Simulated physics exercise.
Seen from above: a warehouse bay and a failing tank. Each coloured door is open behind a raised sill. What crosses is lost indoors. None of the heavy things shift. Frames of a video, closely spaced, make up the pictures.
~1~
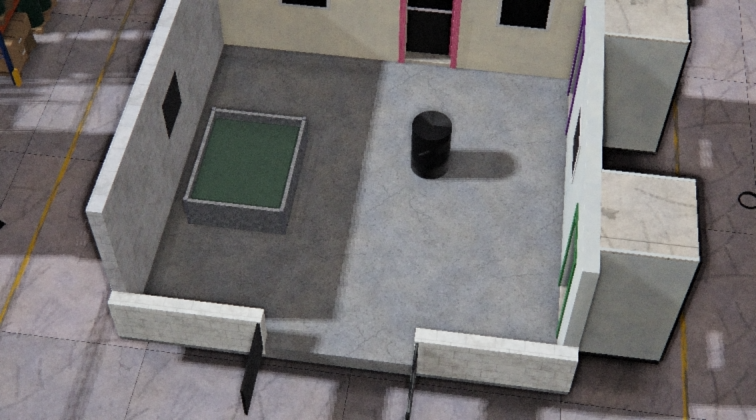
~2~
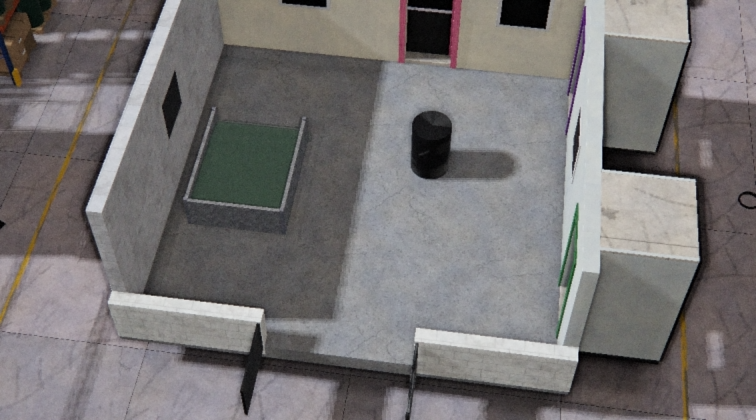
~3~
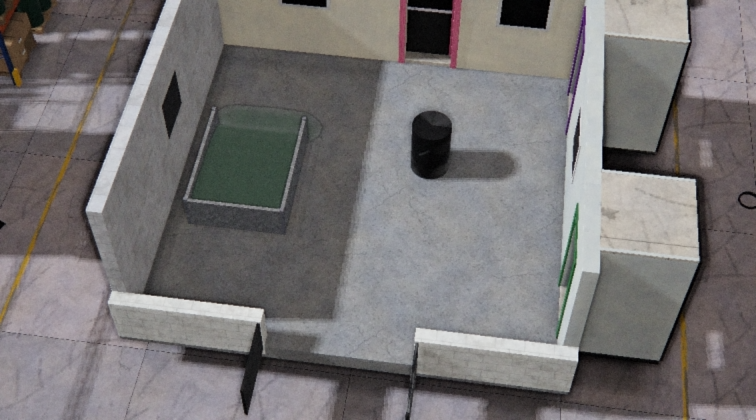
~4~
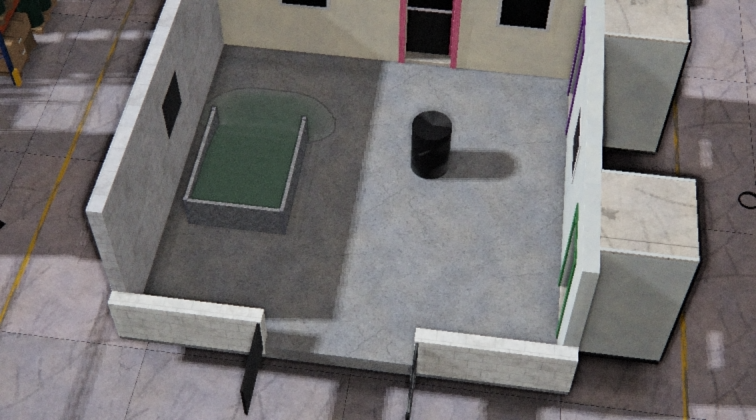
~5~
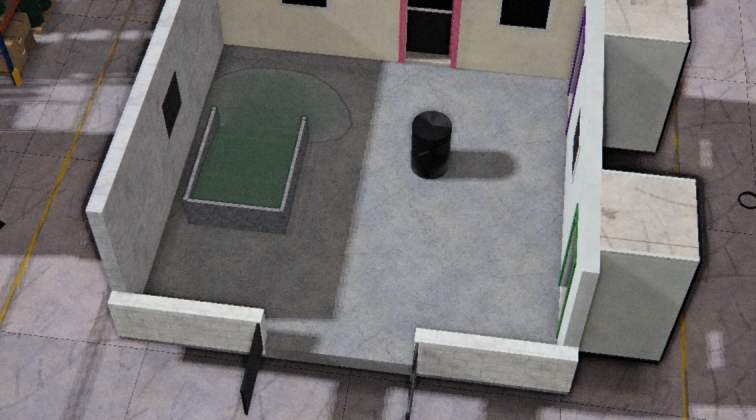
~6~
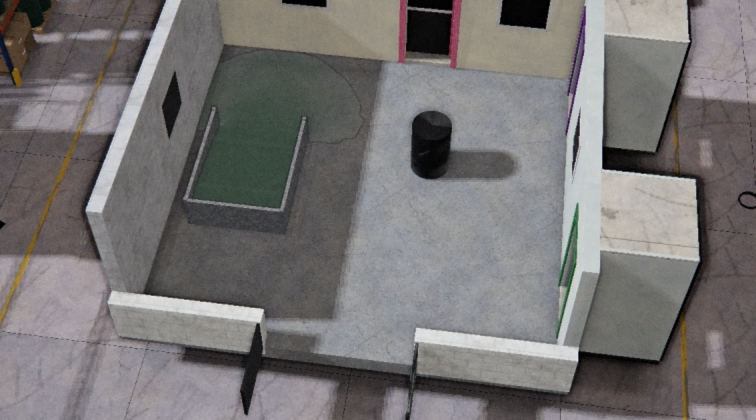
The footage shows an open-topped bay seen from above, with a black barrel and a tank of green liquid; the tank's far side opens, and a thin, pale green sheet spreads outward across the floor behind it.
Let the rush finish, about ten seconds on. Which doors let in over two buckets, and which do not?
Here is how it goes: The green door does not, the pink door does not, the purple door does.
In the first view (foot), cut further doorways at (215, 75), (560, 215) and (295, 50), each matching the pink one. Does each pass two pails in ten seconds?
Taken in sequence, they go: Exceeded, not exceeded, exceeded.
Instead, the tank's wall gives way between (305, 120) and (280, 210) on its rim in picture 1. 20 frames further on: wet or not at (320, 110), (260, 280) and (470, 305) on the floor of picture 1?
In the order given: Untouched, untouched and swamped.
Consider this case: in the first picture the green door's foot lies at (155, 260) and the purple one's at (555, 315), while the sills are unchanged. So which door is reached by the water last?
Result: The purple door.
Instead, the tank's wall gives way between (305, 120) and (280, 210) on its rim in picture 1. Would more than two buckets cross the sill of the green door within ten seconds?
Green door: Exceeds it.
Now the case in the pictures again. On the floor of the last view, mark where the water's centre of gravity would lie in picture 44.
I'd say near (362, 135).
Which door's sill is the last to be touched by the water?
The green-painted one.
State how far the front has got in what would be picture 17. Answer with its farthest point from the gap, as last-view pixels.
Front's tip: Near (477, 70).
A moment on, water covers 20 % of the floor; the green door not reached, the pink door not reached, the purple door not reached.
Next, water covers 20 % of the floor; the green door not reached, the pink door wet at the sill, nothing in, the purple door not reached.
Then, water covers 35 % of the floor; the green door not reached, the pink door under two buckets in, the purple door wet at the sill, nothing in.
Later, water covers 55 % of the floor; the green door wet at the sill, nothing in, the pink door under two buckets in, the purple door over two buckets in.
In the end, water covers 85 % of the floor; the green door wet at the sill, nothing in, the pink door under two buckets in, the purple door far over two buckets in.
